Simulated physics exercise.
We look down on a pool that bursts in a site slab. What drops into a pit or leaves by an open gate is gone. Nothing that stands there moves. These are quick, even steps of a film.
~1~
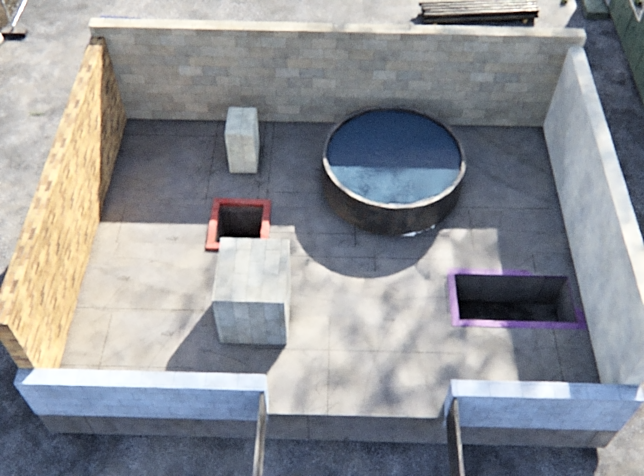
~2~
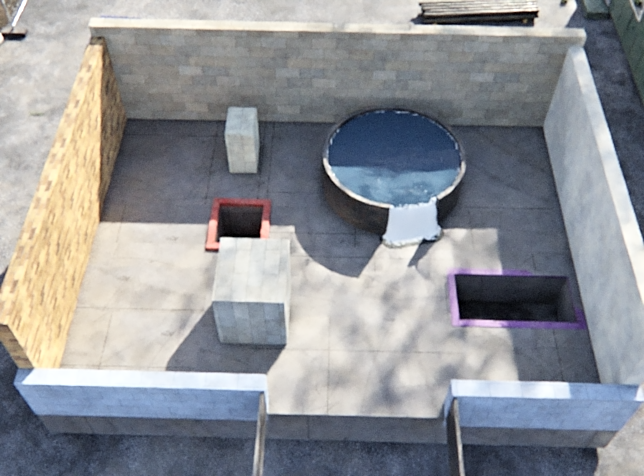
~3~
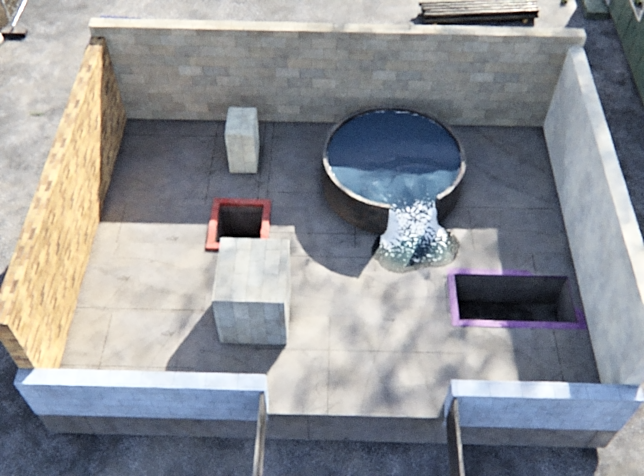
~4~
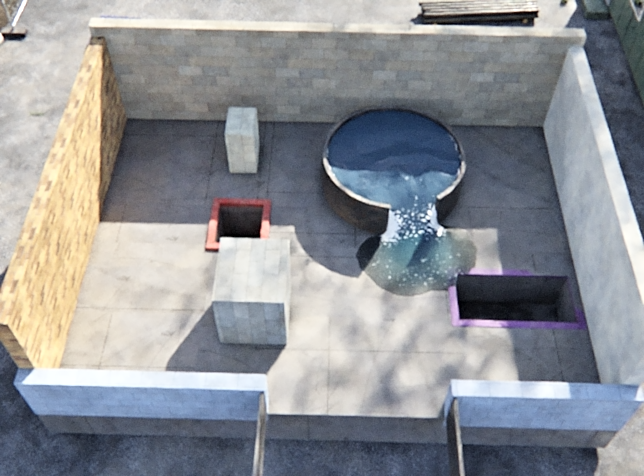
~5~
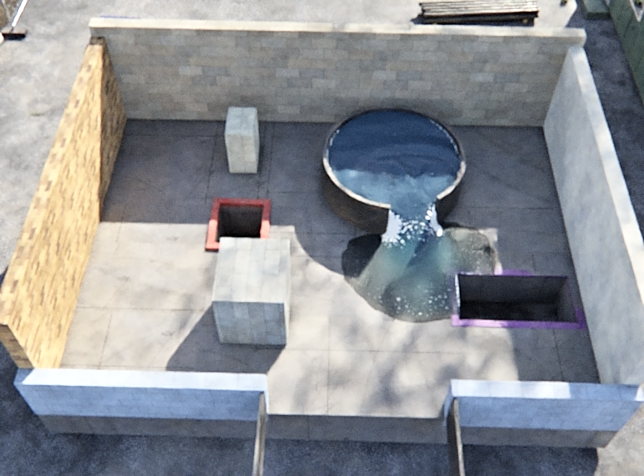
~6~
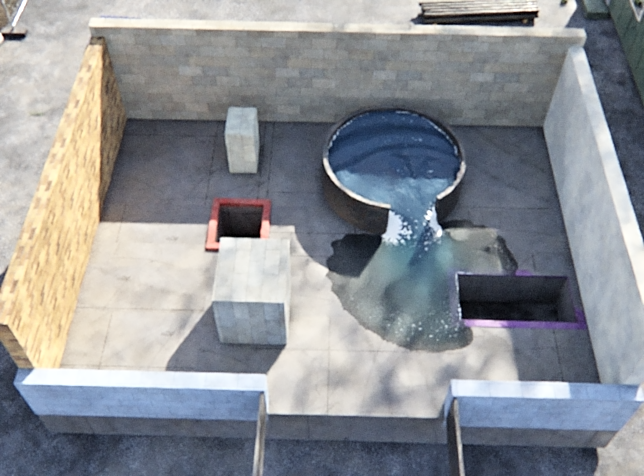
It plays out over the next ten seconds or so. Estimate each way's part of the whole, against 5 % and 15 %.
In the end: The gate takes over 15 %; the purple pit takes over 15 %; the red pit takes under 5 %.
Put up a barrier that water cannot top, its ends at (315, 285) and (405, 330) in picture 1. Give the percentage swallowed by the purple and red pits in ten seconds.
Roughly, in per cent: Purple 45, red 0.
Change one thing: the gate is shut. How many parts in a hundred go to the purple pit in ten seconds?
Per cent: Purple 40.
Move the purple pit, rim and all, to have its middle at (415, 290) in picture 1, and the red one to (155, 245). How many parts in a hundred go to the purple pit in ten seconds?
Roughly, in per cent: Purple 70.
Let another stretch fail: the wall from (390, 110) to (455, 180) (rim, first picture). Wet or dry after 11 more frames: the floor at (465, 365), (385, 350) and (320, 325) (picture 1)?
In that order: Dry, dry, clear.
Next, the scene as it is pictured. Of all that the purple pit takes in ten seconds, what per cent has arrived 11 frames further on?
Roughly 30 per cent.
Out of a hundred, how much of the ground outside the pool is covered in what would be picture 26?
Close to 30 %.
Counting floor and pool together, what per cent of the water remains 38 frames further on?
I make it 50 per cent.
A moment on, water covers 20 % of the floor; the gate 1 %, the purple pit 5 %, the red pit 0 %.
Next, water covers 25 % of the floor; the gate 5 %, the purple pit 11 %, the red pit 0 %.
Then, water covers 30 % of the floor; the gate 13 %, the purple pit 17 %, the red pit 0 %.
Later, water covers 30 % of the floor; the gate 23 %, the purple pit 28 %, the red pit 0 %.
In the end, water covers 30 % of the floor; the gate 30 %, the purple pit 37 %, the red pit 0 %.
